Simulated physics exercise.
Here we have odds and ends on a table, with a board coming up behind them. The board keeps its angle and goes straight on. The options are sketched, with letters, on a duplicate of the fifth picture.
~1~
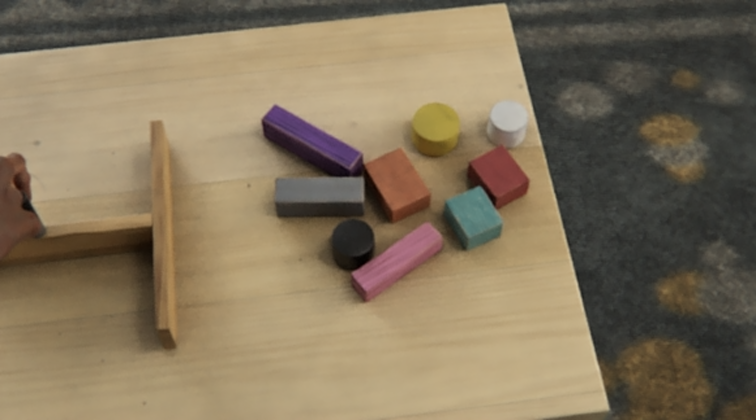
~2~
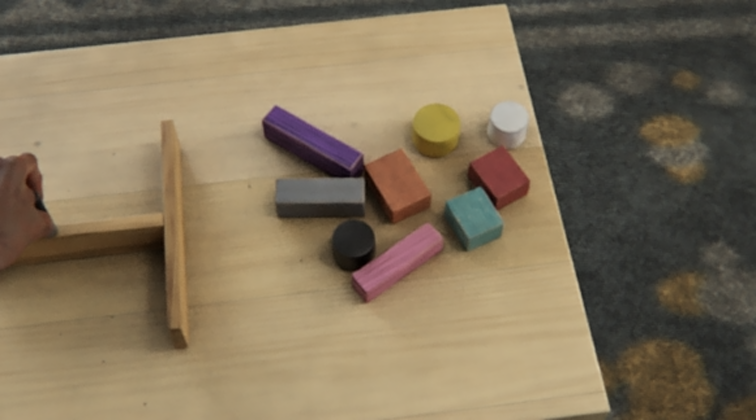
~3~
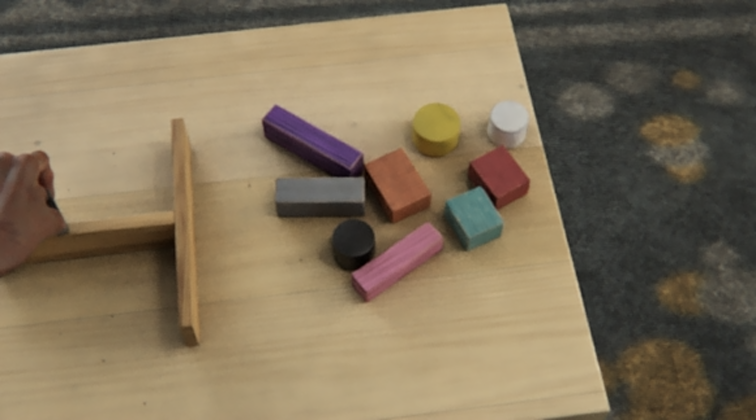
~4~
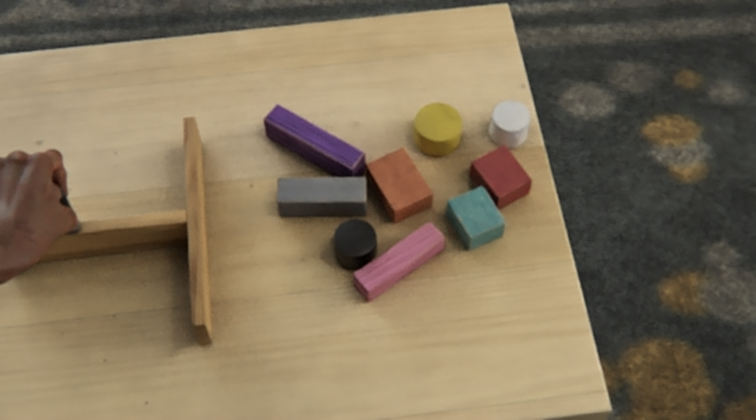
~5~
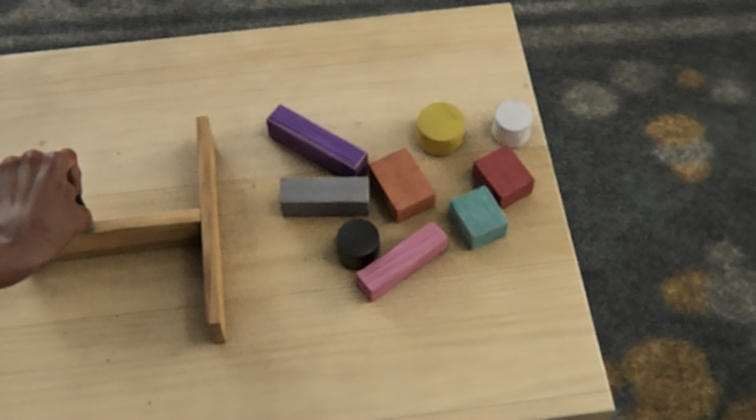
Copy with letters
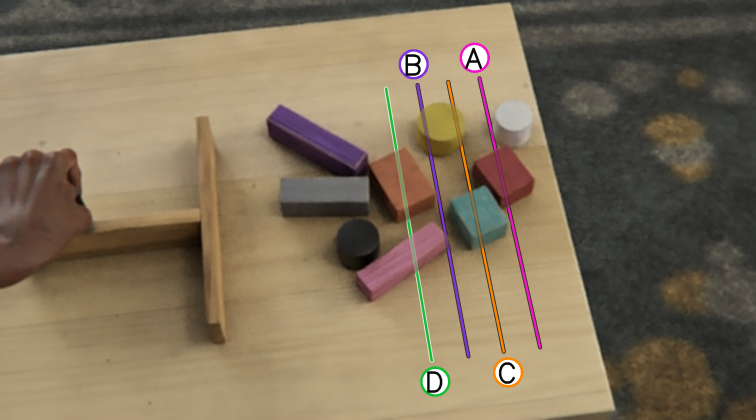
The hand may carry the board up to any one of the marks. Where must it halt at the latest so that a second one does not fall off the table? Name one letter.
B.
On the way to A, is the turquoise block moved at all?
By then, yes.
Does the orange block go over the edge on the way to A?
Yes.
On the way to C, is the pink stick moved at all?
Yes.
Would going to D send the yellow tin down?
No.
On the marked copy, A at (507, 203); B at (441, 210); C at (474, 207); D at (407, 214).
With B. Early on, board (292, 204); orange block (416, 191); purple stick (340, 145).
Further on, board (376, 194); red block (525, 166); turquoise block (498, 226).
At the end, board (437, 187); turquoise block (560, 226); red block (541, 158); none fallen.
As for the rest, A drops four; C drops three; D is within the limit but short.
